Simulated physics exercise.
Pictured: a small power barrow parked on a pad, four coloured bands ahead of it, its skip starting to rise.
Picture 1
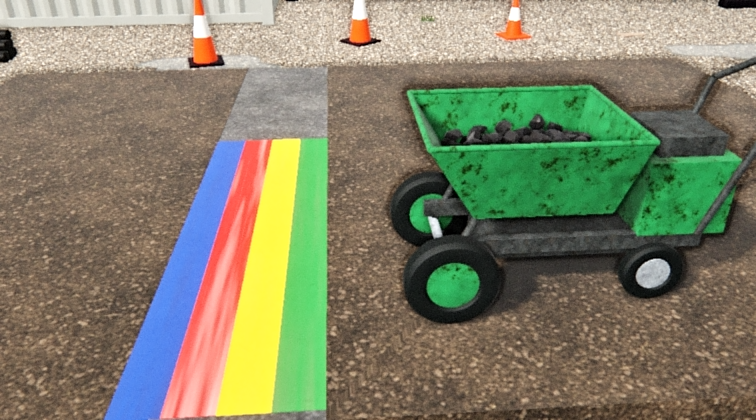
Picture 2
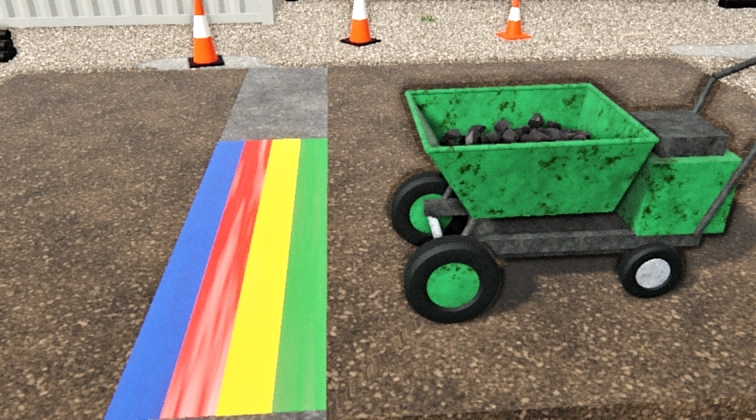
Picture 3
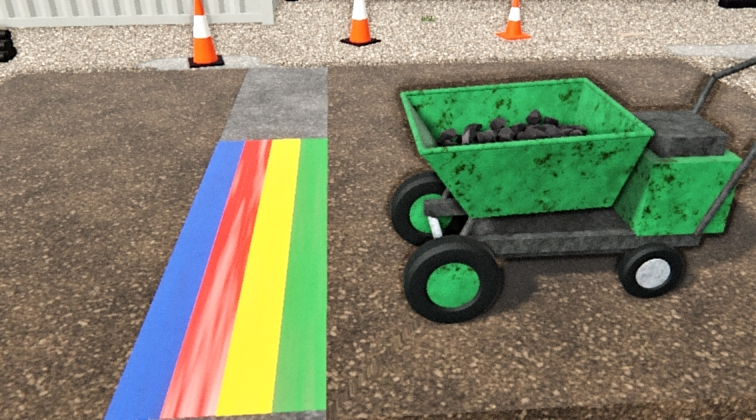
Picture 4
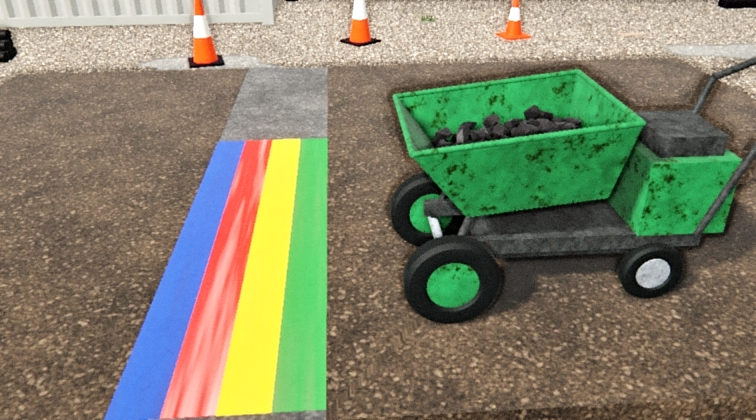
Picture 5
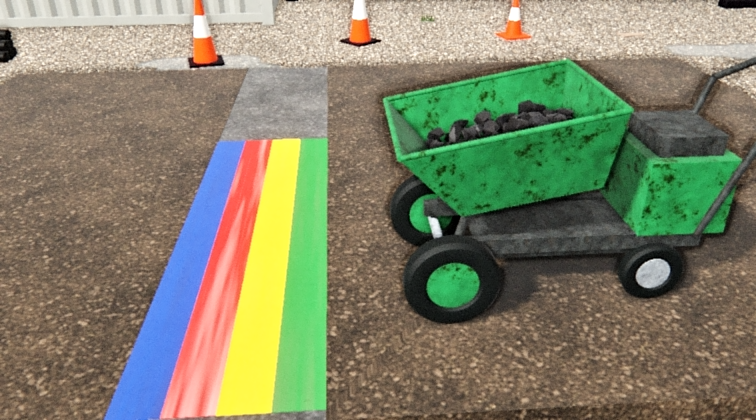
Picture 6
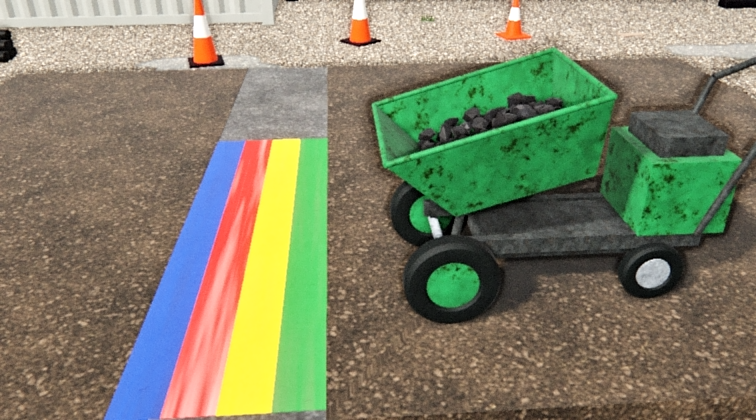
The green skip of a small power barrow, loaded with dark lumps, sits level at first, then tilts gradually down to the left as its right side rises, while the barrow stays parked beside blue, red, yellow and green bands.
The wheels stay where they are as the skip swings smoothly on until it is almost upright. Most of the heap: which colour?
Colour: Yellow.
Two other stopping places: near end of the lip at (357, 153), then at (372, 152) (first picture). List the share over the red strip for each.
Near 30 and 40 percent respectively.
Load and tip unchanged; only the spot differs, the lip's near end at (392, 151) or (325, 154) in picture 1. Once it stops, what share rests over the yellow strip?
About 30 %, then 0 %.
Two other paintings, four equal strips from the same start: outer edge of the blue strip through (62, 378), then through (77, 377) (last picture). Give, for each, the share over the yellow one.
About 30 %, then 30 %.
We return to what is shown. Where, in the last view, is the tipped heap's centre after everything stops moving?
The centre comes to rest near (259, 282).
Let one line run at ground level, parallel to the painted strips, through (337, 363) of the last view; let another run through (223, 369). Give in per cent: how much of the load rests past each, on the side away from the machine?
Roughly 80 and 30 percent.
Soon, skip tipped steeply; all in the skip.
A while on, skip tipped right over; most in the skip; a small part over the green strip; a small part over the yellow strip; a stray few over the red strip.
Towards the end, skip tipped right over; about a quarter in the skip; about a quarter over the green strip; about a third over the yellow strip; a small part over the red strip; a small part over the blue strip; a stray few off the paint.
Finally, skip tipped right over; about a quarter in the skip; about a quarter over the green strip; about a third over the yellow strip; a small part over the red strip; a small part over the blue strip; a stray few off the paint.
